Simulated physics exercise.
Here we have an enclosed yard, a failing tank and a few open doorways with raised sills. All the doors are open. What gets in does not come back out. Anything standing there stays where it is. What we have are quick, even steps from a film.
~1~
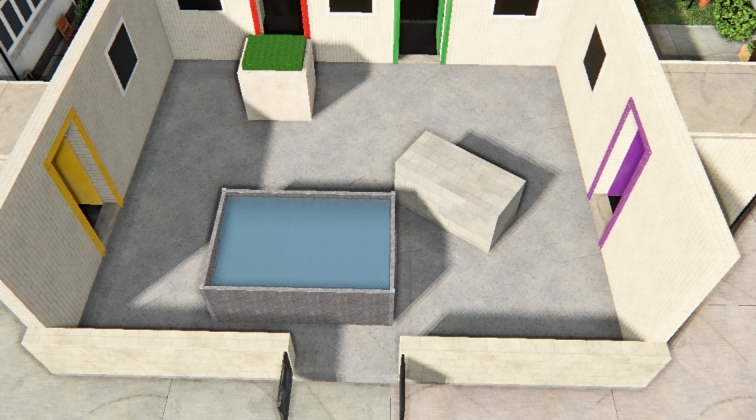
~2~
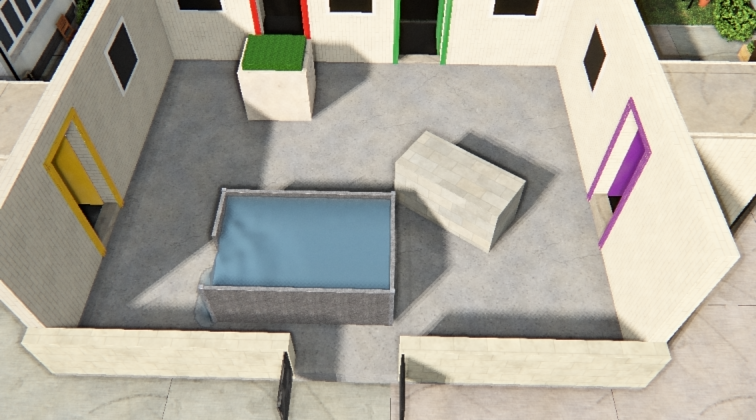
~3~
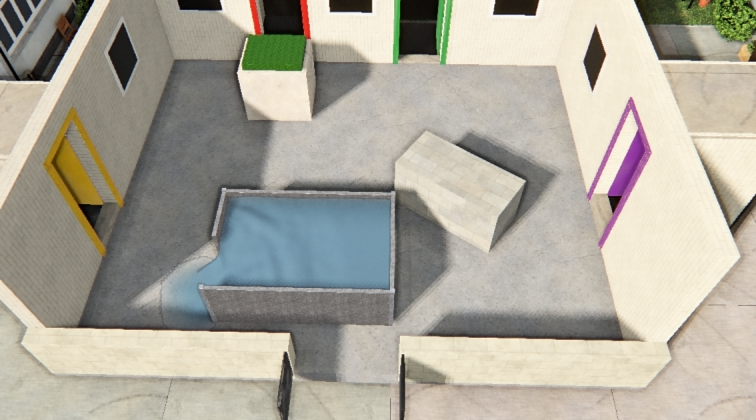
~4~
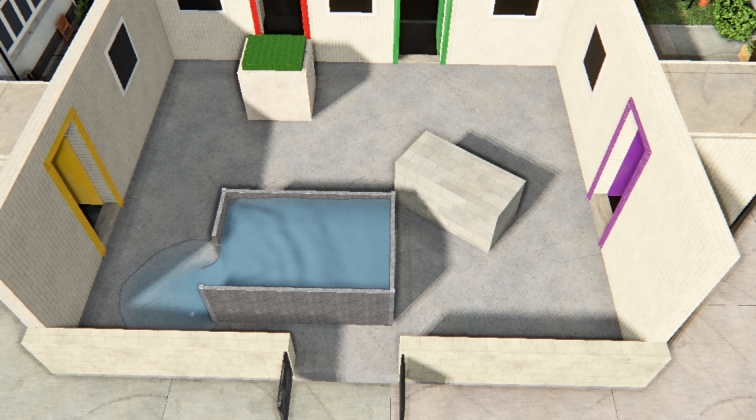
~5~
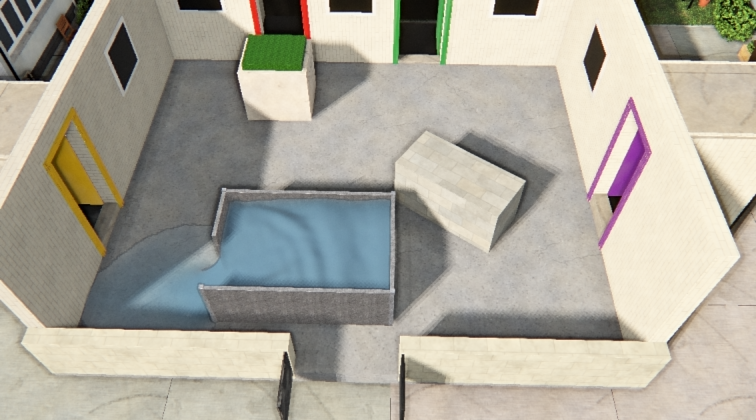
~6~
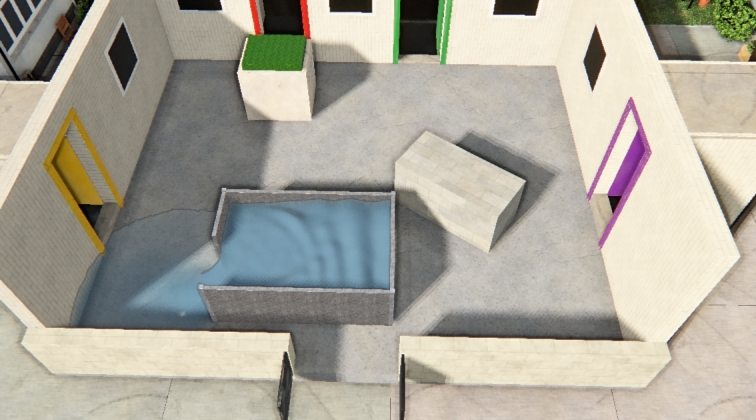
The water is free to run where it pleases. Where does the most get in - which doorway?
At the yellow doorway.
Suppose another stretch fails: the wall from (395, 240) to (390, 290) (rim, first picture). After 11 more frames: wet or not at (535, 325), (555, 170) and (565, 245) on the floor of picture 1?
Going through them in turn, I'd call them sodden, sodden and sodden.
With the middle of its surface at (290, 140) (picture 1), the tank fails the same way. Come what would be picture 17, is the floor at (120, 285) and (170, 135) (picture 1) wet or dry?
The first point is taken by the flood and the second is taken by the flood.
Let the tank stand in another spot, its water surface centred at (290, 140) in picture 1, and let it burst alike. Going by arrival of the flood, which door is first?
Answer: The yellow door.
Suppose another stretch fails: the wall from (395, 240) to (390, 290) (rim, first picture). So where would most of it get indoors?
That would be the one in green, I think.
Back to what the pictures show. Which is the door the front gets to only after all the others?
I'd point to the purple-painted one.
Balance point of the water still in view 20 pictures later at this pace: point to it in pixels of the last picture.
My guess is about (236, 241).
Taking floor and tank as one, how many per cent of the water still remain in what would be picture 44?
My figure: Some 96 per cent.
A moment on, water covers 10 % of the floor; red door not reached, green door not reached, yellow door a trickle in, purple door not reached.
Next, water covers 20 % of the floor; red door not reached, green door not reached, yellow door some in, purple door not reached.
Then, water covers 35 % of the floor; red door wet at the sill, nothing in, green door not reached, yellow door a lot in, purple door not reached.
Later, water covers 70 % of the floor; red door a trickle in, green door wet at the sill, nothing in, yellow door a lot in, purple door not reached.
In the end, water covers 95 % of the floor; red door a trickle in, green door wet at the sill, nothing in, yellow door a lot in, purple door wet at the sill, nothing in; the yellow door has let in the most.
